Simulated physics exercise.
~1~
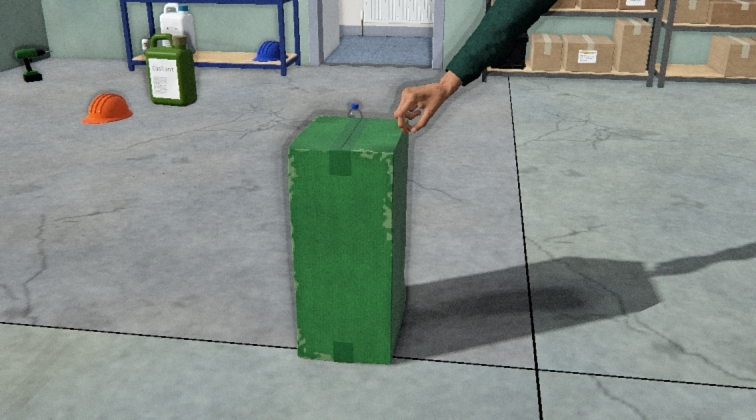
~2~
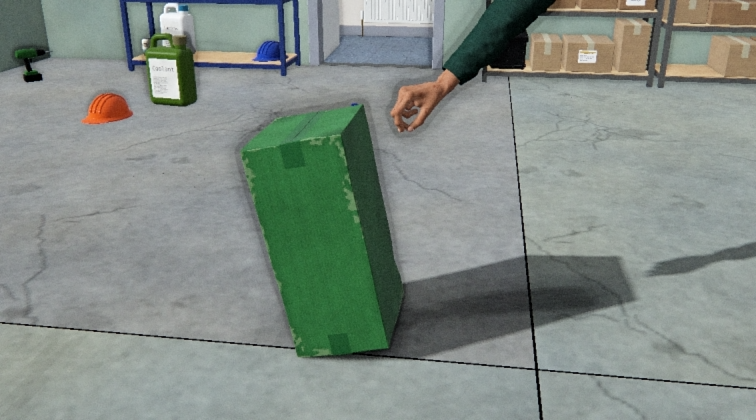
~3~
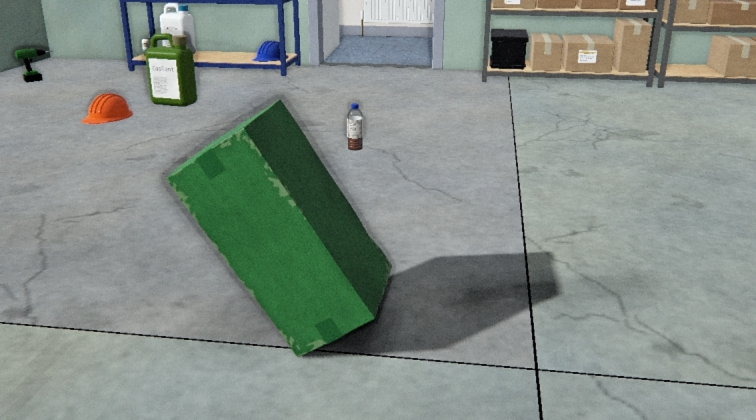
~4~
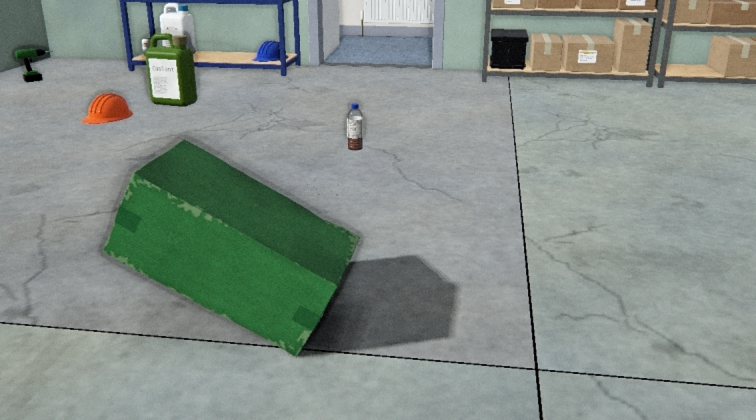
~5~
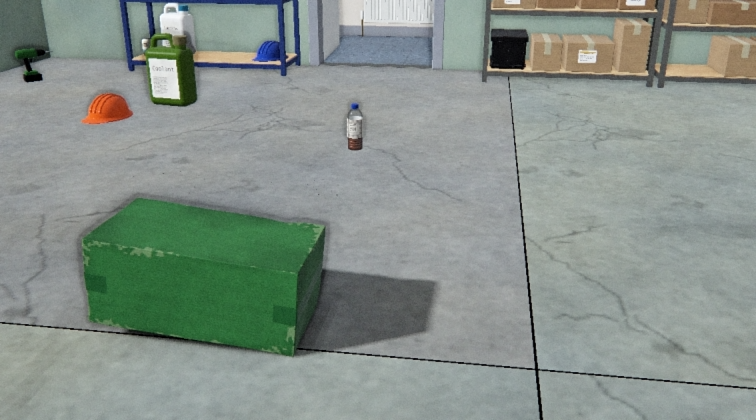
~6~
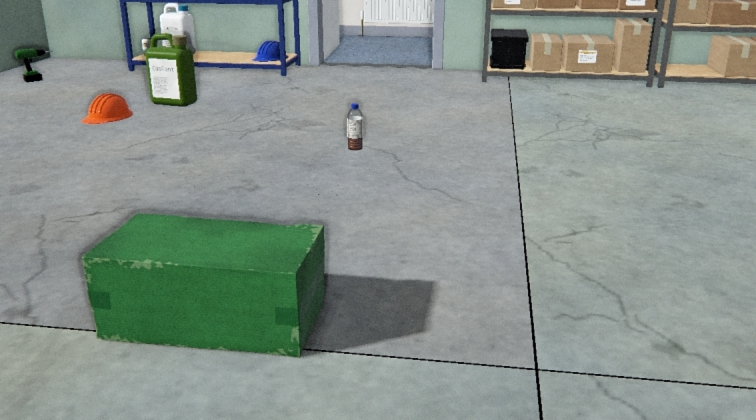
In a workshop with a concrete floor, a hand at the top of a tall green box drew back as the box tipped to the left, leaned further and further, and toppled onto its side, where it stayed lying near a small bottle.
